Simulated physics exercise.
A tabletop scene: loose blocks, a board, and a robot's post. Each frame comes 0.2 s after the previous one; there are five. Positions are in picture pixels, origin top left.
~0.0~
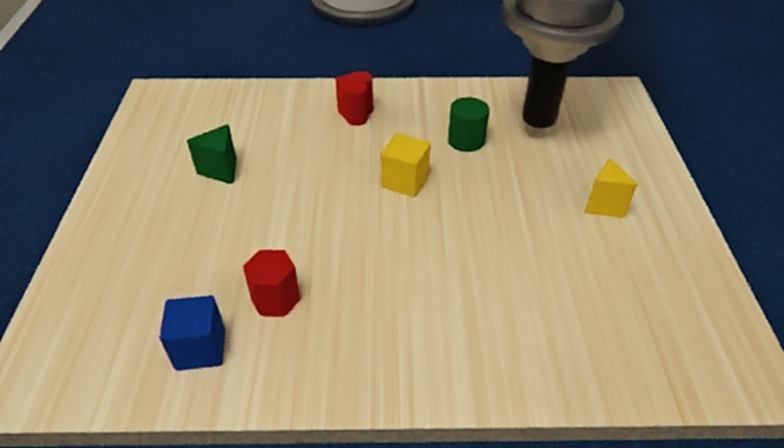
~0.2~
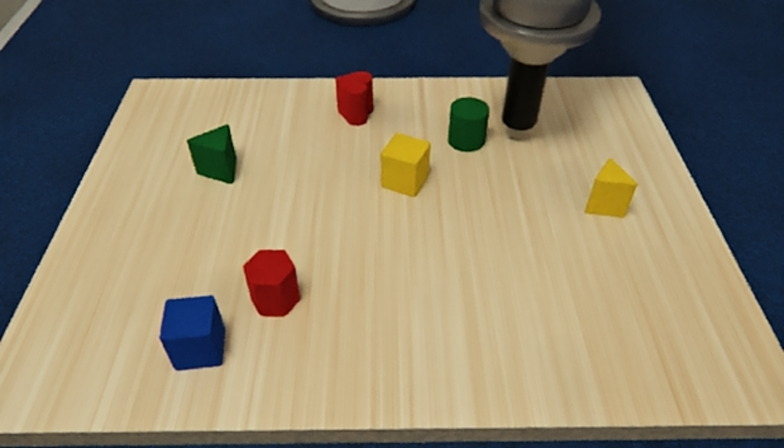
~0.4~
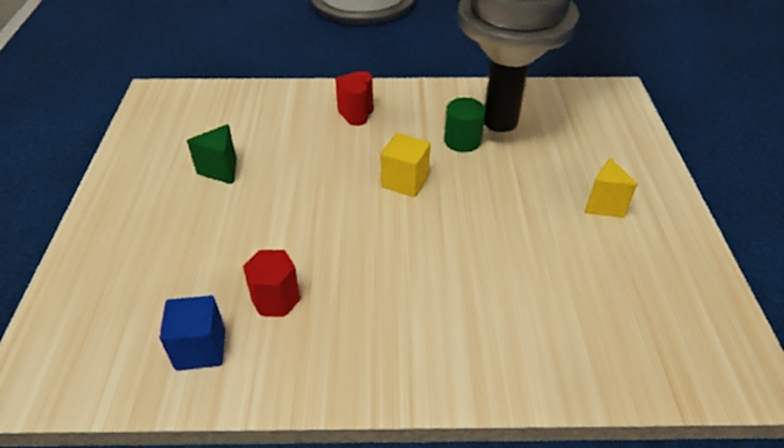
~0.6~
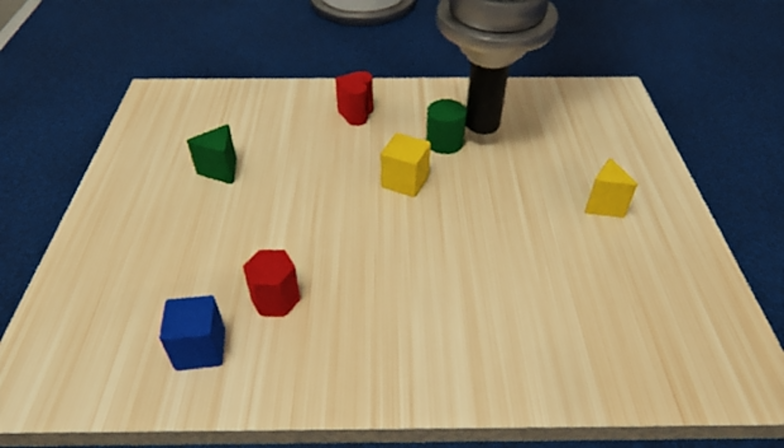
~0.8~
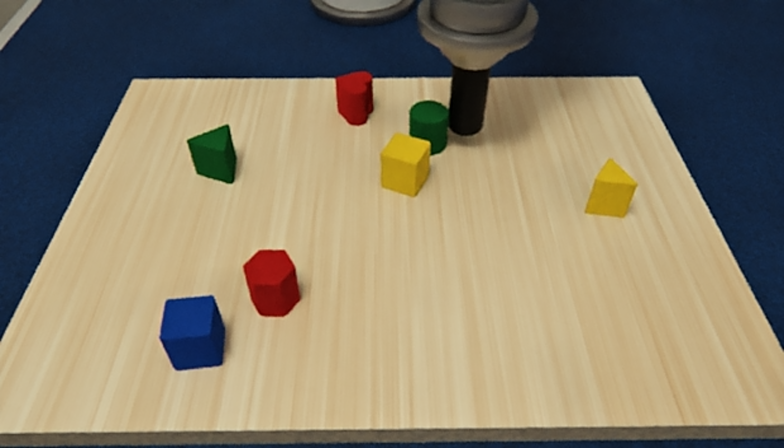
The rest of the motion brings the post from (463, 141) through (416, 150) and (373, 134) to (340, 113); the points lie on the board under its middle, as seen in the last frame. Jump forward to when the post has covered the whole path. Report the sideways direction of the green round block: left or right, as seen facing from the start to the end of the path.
It's set to shift left.
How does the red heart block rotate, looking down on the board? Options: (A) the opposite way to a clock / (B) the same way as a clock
My answer is option B.
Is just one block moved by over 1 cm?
No
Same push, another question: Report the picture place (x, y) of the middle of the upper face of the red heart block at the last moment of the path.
Around pixel (343, 62).
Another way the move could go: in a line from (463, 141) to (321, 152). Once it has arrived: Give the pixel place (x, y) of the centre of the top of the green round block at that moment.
The centre of its top face lies at (278, 126).
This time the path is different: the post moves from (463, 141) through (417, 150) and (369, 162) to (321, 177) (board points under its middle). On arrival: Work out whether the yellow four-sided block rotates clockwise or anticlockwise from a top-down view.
The answer is counter-clockwise.
The first path, step by step. One third of the way, post at (416, 136); green round block at (378, 115).
Two thirds of the way, post at (372, 120); green round block at (335, 108).
At the end, post at (339, 99); red heart block at (343, 62), turned 60° clockwise; yellow four-sided block not moved; green round block at (325, 105).
